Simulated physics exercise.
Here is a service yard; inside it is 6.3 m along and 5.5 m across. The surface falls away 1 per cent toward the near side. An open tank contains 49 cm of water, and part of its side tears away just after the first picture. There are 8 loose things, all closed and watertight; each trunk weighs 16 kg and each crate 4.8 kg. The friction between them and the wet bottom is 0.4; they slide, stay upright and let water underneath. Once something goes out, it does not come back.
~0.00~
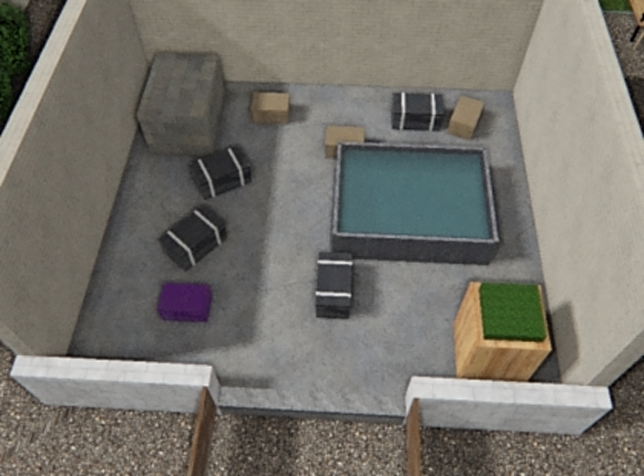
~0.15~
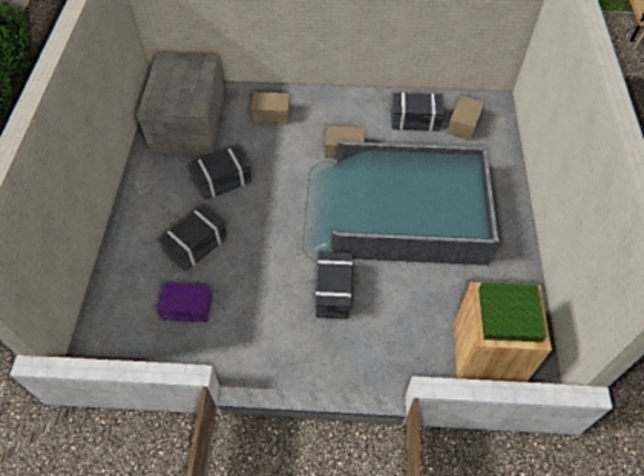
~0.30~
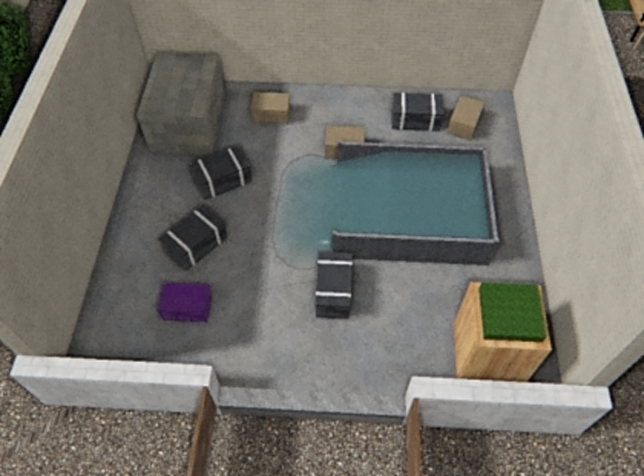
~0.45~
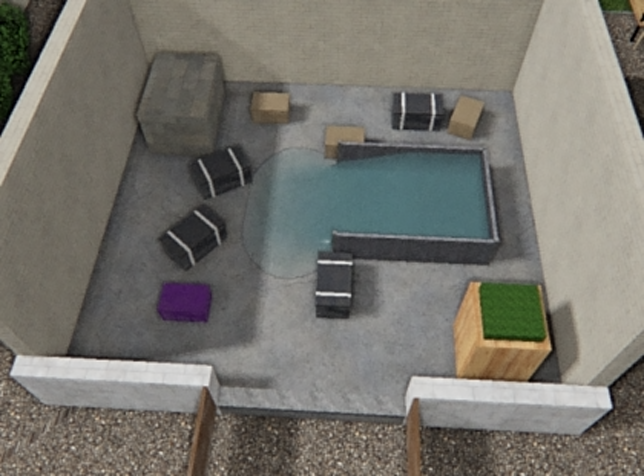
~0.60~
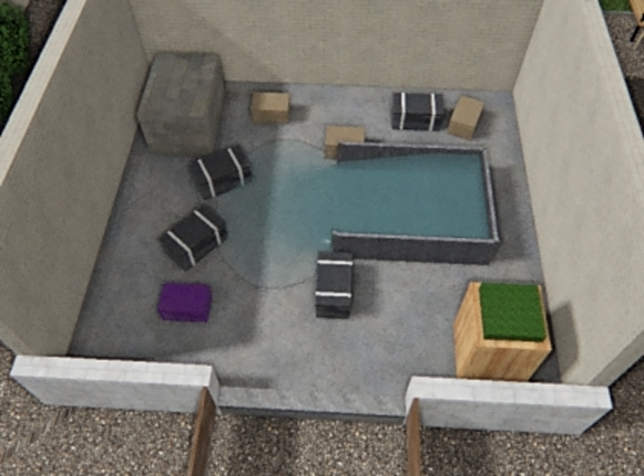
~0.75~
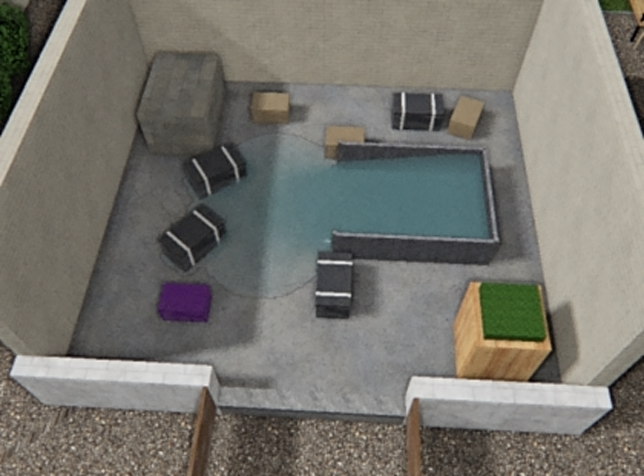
The clip shows a walled yard with scattered boxes and a tank of water whose left side opens, letting water spread leftward across the floor, before one black strapped case near the tall grey block shifts slightly left.
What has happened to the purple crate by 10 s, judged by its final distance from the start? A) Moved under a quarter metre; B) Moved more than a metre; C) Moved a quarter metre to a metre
Option B: Moved more than a metre.
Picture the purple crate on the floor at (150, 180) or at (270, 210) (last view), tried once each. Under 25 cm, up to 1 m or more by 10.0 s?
In that order: It goes a long way; it goes a long way.
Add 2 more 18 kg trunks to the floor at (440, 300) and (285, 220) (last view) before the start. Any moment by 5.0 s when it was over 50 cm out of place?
Order kept: Falls short, exceeds it.
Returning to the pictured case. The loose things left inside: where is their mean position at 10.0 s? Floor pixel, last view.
Mean position: Approximately (397, 199).
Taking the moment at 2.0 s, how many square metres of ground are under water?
Wet: Near 17 m2.
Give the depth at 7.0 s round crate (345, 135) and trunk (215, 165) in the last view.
5 and 7 cm.
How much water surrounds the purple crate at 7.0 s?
4 cm, roughly.
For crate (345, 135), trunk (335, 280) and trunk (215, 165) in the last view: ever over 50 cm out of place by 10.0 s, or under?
Item by item, they came out below the mark, above the mark and above the mark.
After 2.0 s the purple crate is near (144, 340), 0.7 m from its start, aground; 0 of 8 are out; 2 afloat.
After 4.5 s the purple crate is near (233, 333), 0.9 m from its start, afloat; 0 of 8 are out; 4 afloat.
After 7.0 s the purple crate is near (428, 299), 3.2 m from its start, aground; 0 of 8 are out; 3 afloat.
After 10.0 s the purple crate is near (472, 279), 3.8 m from its start, afloat; 0 of 8 are out; 6 afloat.
